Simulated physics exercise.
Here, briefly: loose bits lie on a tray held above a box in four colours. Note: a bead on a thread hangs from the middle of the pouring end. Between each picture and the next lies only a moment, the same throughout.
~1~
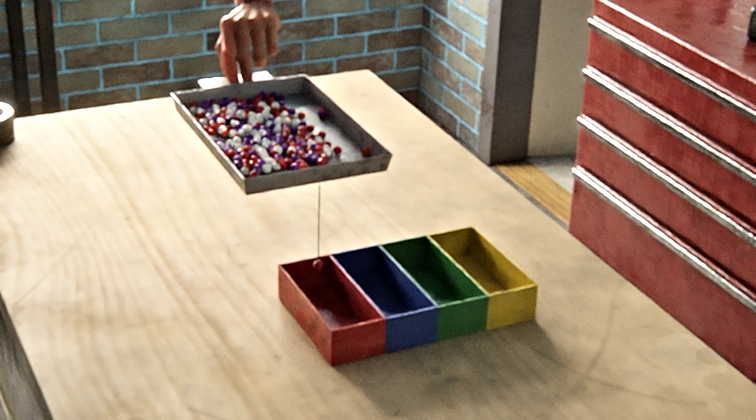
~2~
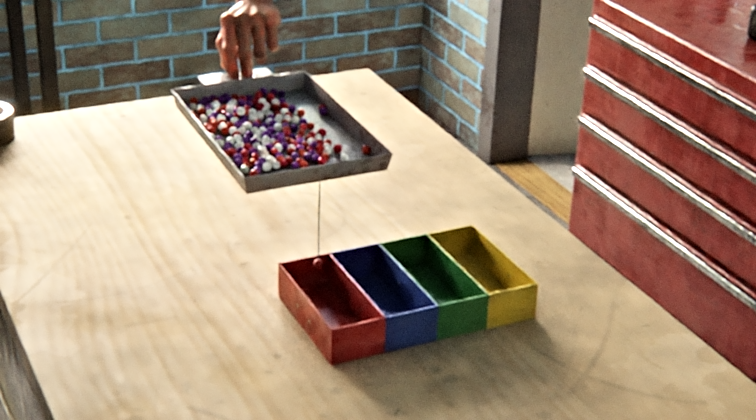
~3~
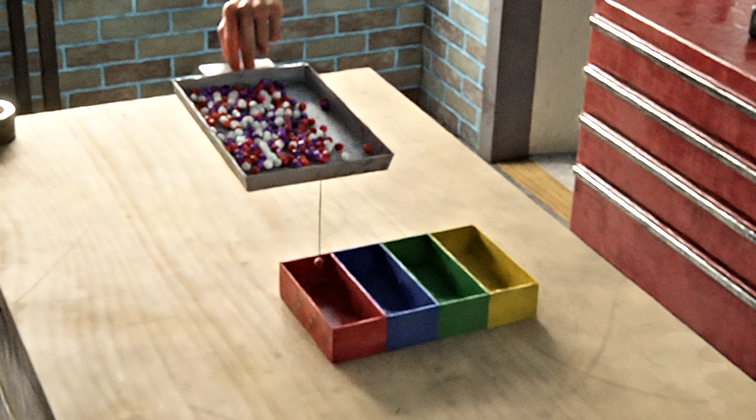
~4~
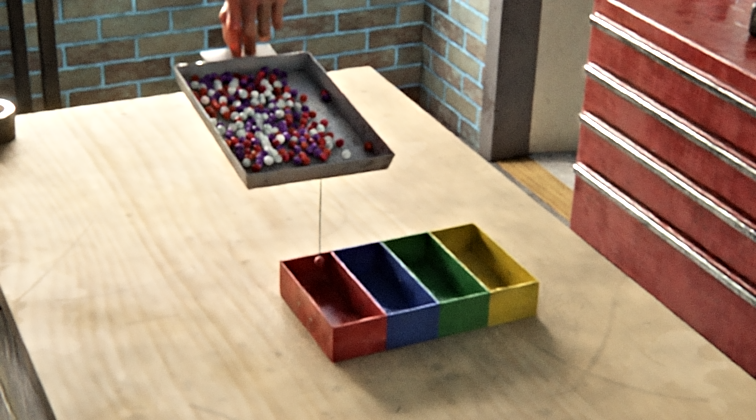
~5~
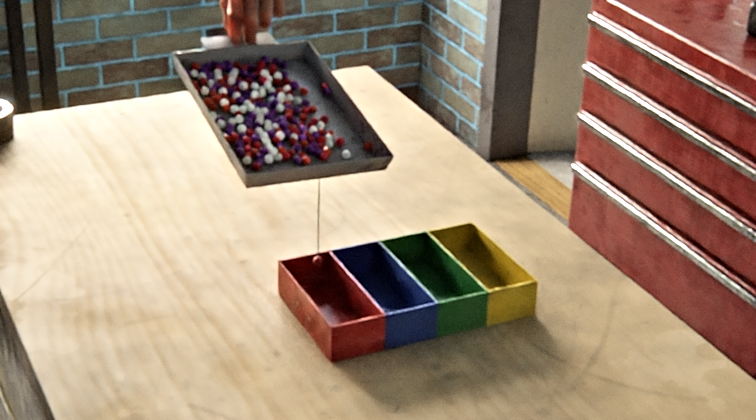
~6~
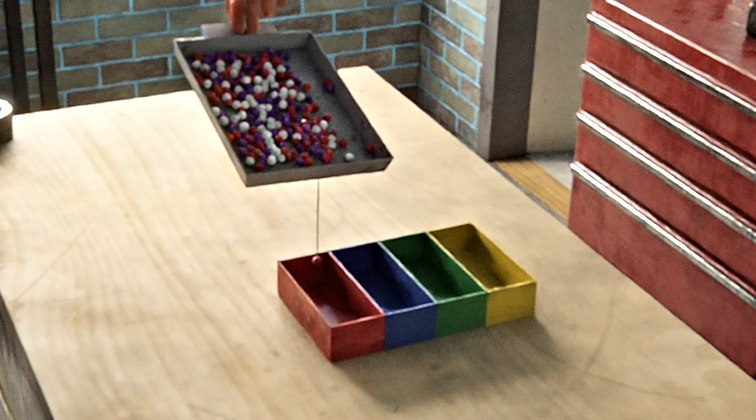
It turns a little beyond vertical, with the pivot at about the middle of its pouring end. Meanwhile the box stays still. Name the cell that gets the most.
Blue.
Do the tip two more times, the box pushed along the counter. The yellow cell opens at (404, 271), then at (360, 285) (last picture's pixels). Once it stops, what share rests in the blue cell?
10 %, 0 %.
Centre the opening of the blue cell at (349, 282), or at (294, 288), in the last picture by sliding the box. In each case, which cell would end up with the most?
That green cell, then the yellow cell.
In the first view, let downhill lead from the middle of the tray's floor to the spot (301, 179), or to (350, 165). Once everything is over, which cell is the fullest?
Try 1 - the cell in red. Try 2 - the blue cell.
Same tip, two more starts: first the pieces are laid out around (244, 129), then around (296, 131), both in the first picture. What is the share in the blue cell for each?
First case: Close to 50 %; second case: Close to 60 %.
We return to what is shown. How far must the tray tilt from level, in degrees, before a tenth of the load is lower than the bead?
Somewhere around 75 degrees.
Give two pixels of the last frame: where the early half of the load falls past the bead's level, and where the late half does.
Earlier half at (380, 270), later half at (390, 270).
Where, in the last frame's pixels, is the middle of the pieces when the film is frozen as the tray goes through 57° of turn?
Look close to (334, 151) in the last picture.
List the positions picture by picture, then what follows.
Corners of the pouring end at (247, 177) and (387, 153), level; middle of the load at (262, 133), round plastic beads; bead on its thread at (318, 265); red cell at (358, 339); blue cell at (411, 327); green cell at (463, 315); yellow cell at (512, 304), in the first picture.
Corners of the pouring end at (247, 175) and (387, 152), level; middle of the load at (263, 131), in the second picture.
Corners of the pouring end at (248, 174) and (389, 152), tipped barely, lowest at the right corner; middle of the load at (264, 125), in the third picture.
Corners of the pouring end at (249, 172) and (390, 153), tipped a little, lowest at the right corner; middle of the load at (265, 117), in the fourth picture.
Corners of the pouring end at (248, 172) and (389, 154), tipped a little, lowest at the right corner; middle of the load at (265, 111), in the fifth picture.
Corners of the pouring end at (249, 172) and (389, 156), tipped clearly, lowest at the right corner; middle of the load at (268, 108), nearly all on the move; red cell at (357, 335); blue cell at (410, 323); green cell at (462, 311); yellow cell at (511, 300), in the sixth picture.
Soon after the last picture, tray tipped steeply; nearly all on the tray; a stray few in the blue cell; a stray few in the green cell; a stray few falling or outside the box.
A little later, tray tipped right over; about a quarter on the tray; about a third in the blue cell; a small part in the red cell; a small part in the green cell; about a quarter falling or outside the box.
Later still, tray tipped past a quarter turn; about two thirds in the blue cell; about a quarter in the red cell; a small part in the green cell; a stray few in the yellow cell; a small part falling or outside the box.
At rest, tray tipped past a quarter turn; about two thirds in the blue cell; about a quarter in the red cell; a small part in the green cell; a stray few in the yellow cell; a small part outside the box.
